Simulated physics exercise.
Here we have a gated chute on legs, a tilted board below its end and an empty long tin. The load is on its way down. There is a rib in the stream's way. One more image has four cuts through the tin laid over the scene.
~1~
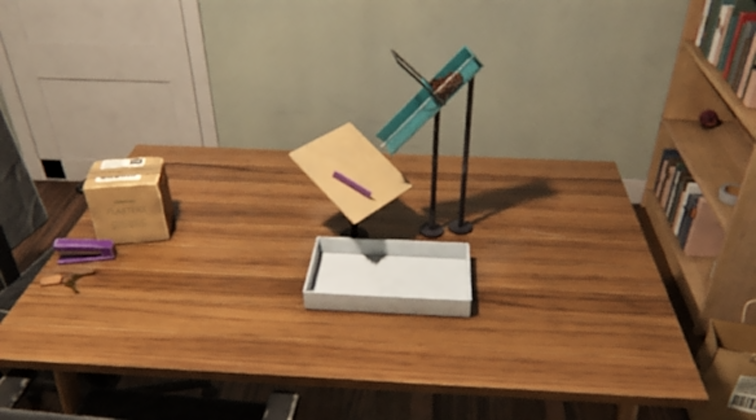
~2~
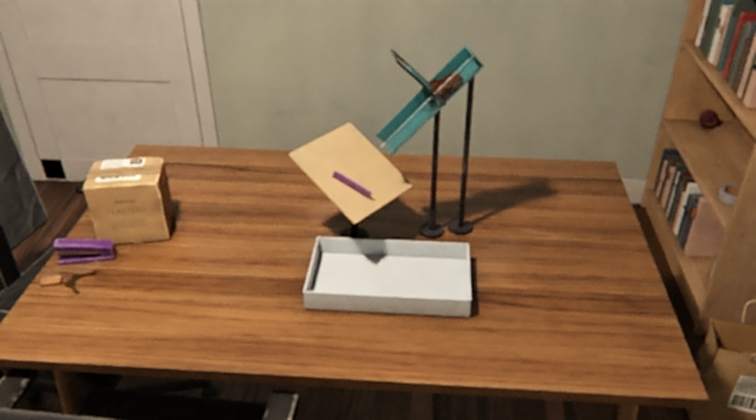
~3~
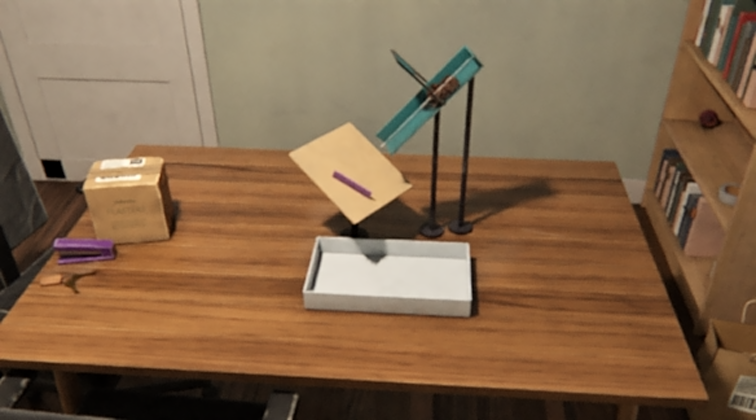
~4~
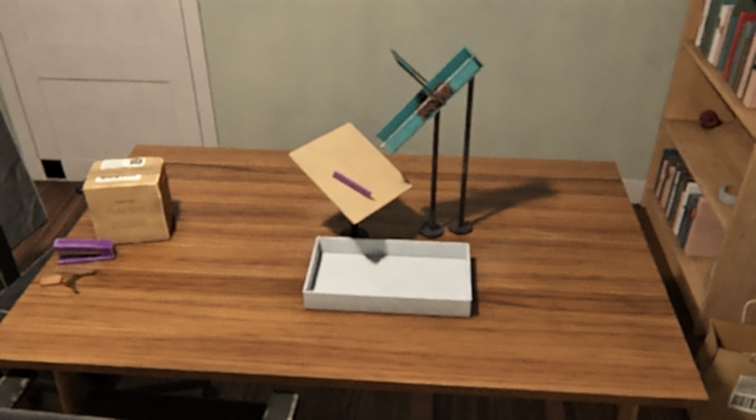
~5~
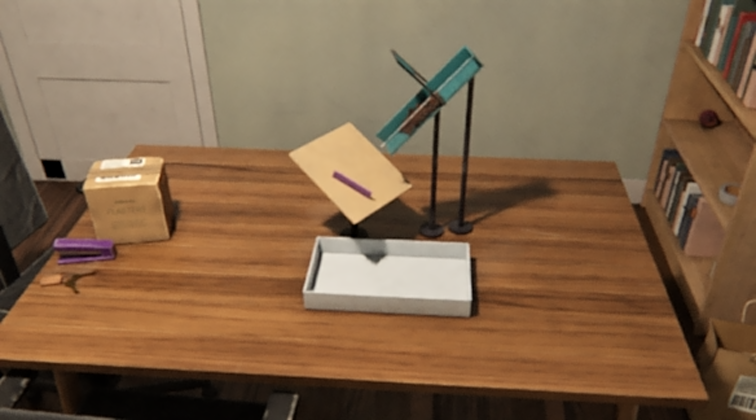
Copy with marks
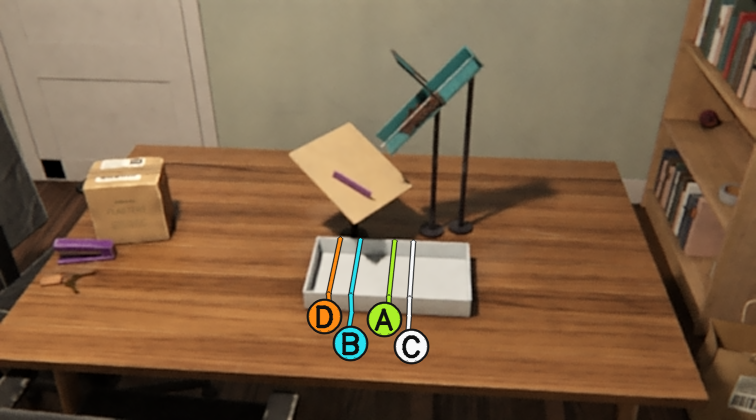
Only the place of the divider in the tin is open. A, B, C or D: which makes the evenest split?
The answer is line C.
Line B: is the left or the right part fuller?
Right.
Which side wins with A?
Right.
On the marked copy, line A crosses the front rim at (388, 296); line B crosses the front rim at (351, 294); line C crosses the front rim at (409, 297); line D crosses the front rim at (328, 293).
If A is chosen, of what is caught, a small part on the left of the divider, nearly all on the right.
If B is chosen, of what is caught, a stray few on the left of the divider, nearly all on the right.
If C is chosen, of what is caught, about two thirds on the left of the divider, about a third on the right.
If D is chosen, of what is caught, a stray few on the left of the divider, nearly all on the right.
